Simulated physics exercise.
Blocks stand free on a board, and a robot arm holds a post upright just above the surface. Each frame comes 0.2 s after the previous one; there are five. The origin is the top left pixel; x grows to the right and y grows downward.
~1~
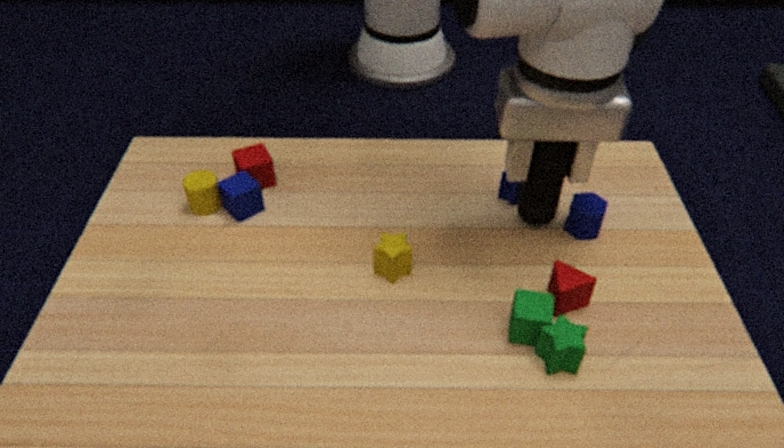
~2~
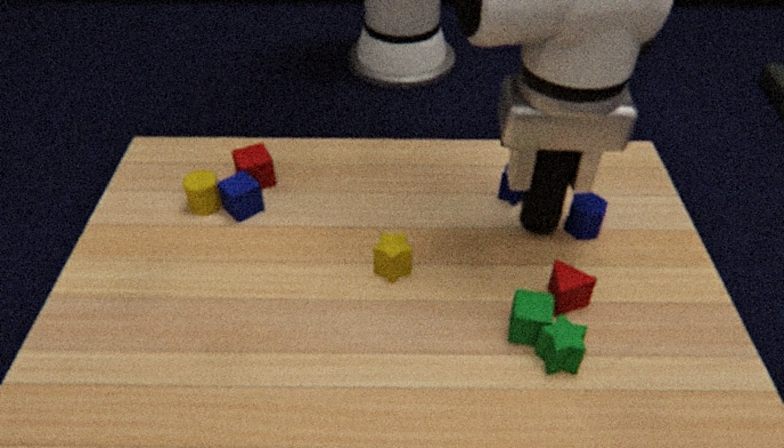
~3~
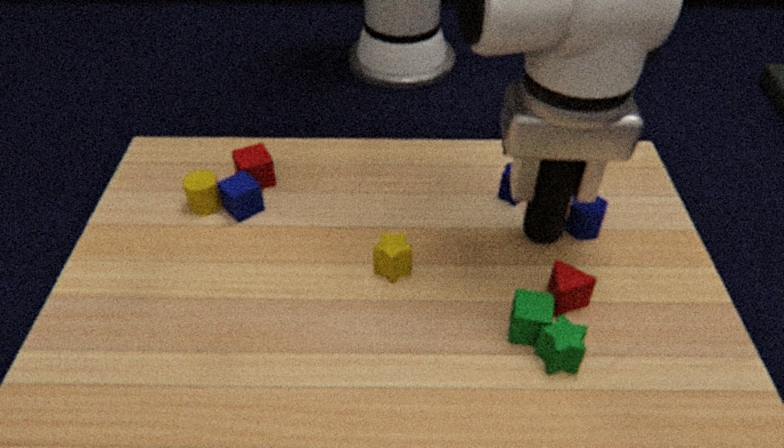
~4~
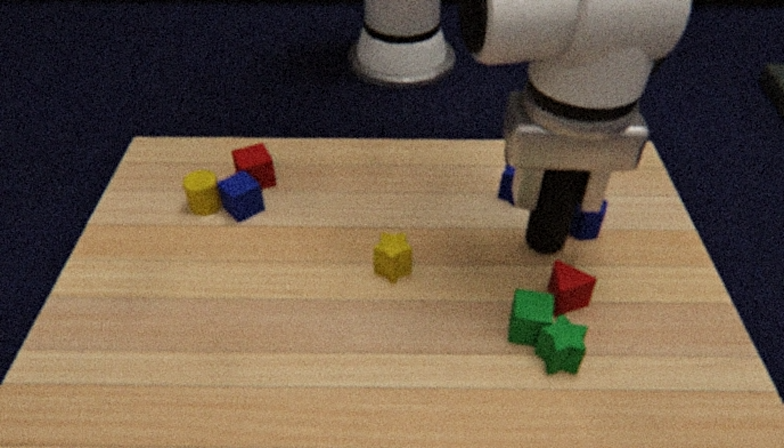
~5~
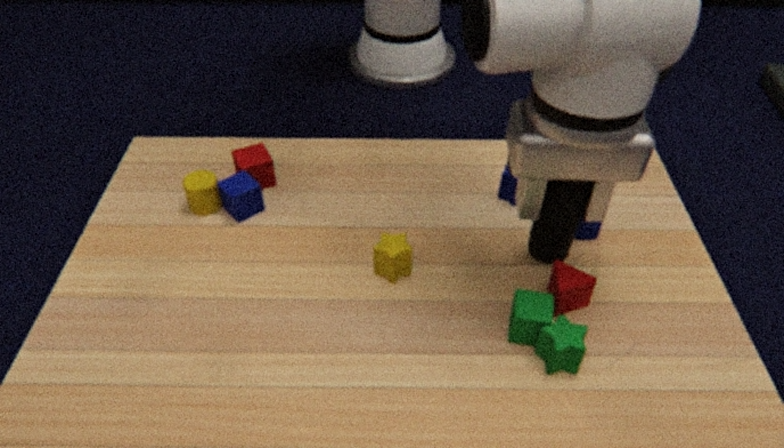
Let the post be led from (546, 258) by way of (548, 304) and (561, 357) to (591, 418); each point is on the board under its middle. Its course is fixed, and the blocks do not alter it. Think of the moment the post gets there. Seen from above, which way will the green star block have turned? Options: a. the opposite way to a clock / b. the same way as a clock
a: The opposite way to a clock.
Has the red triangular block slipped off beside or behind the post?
My answer is yes.
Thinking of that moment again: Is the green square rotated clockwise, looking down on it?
Yes
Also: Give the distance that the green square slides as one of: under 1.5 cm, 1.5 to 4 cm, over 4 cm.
It's set to move 1.5-4 cm.
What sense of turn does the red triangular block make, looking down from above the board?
Seen from above, its turn is counter-clockwise.
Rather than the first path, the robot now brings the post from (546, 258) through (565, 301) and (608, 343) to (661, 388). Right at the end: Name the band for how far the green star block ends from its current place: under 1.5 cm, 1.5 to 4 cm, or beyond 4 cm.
Distance: Less than 1.5 cm.
On the path given first. One third of the way, post at (550, 297); red triangular block at (587, 300), turned 80° anticlockwise.
Two thirds of the way, post at (564, 351); green square at (522, 326), turned 70° clockwise; green star block at (586, 374), turned 25° anticlockwise; red triangular block at (604, 319).
At the end, post at (595, 411); green square at (522, 326), turned 70° clockwise; green star block at (618, 437), turned 40° anticlockwise; red triangular block at (604, 319), turned 135° anticlockwise; blue six-sided block in place.
